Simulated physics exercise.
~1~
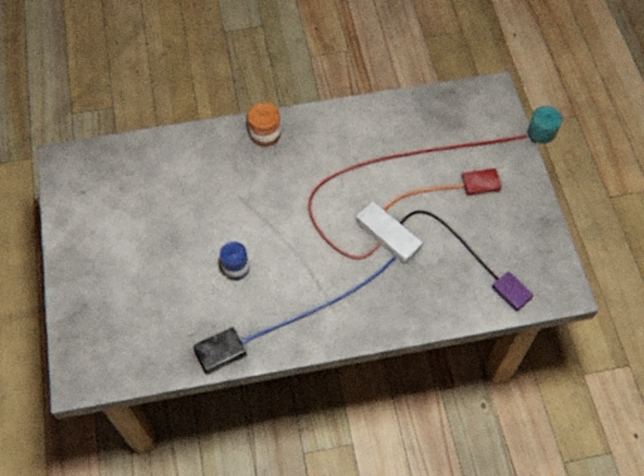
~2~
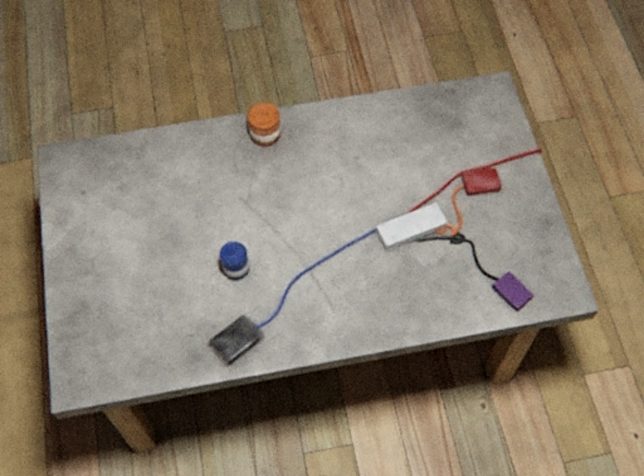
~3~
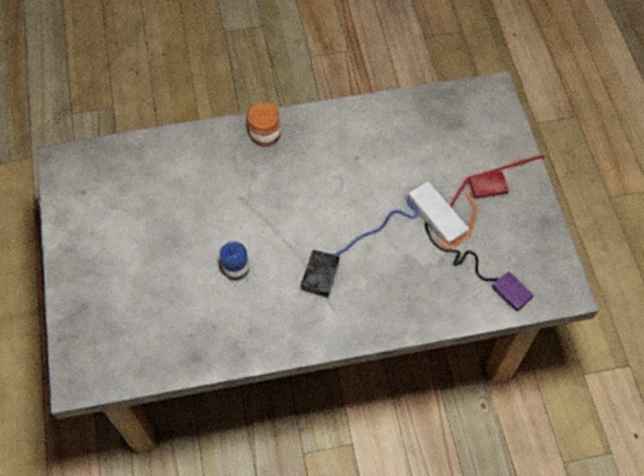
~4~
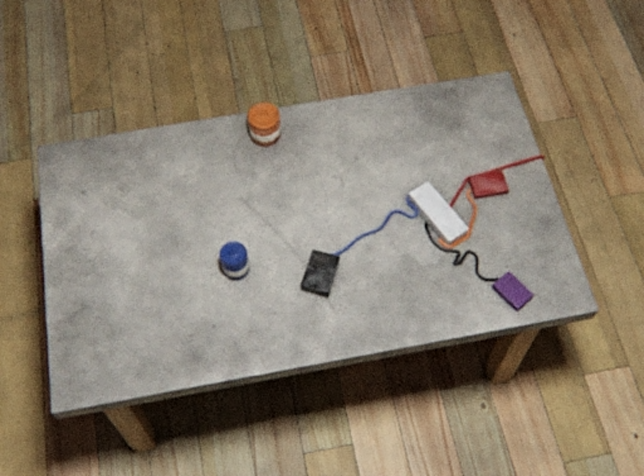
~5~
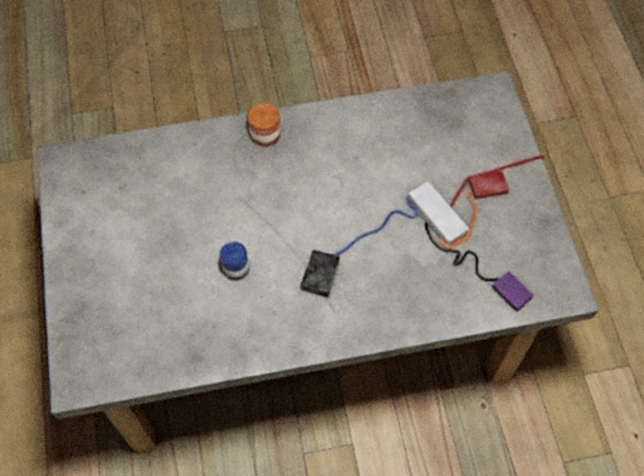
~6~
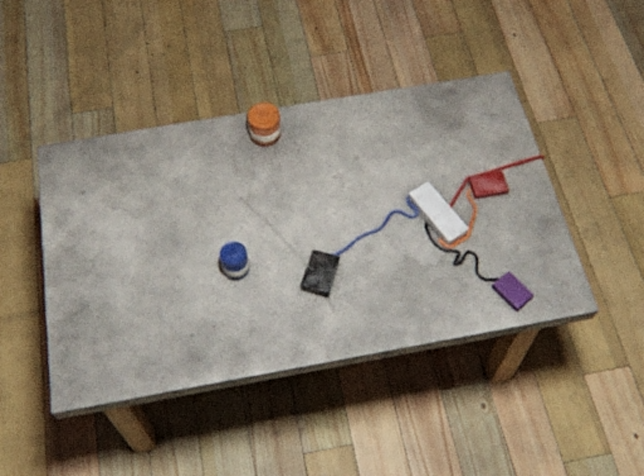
On the workbench, a falling teal speaker drags the cabled white strip and black charger rightward.
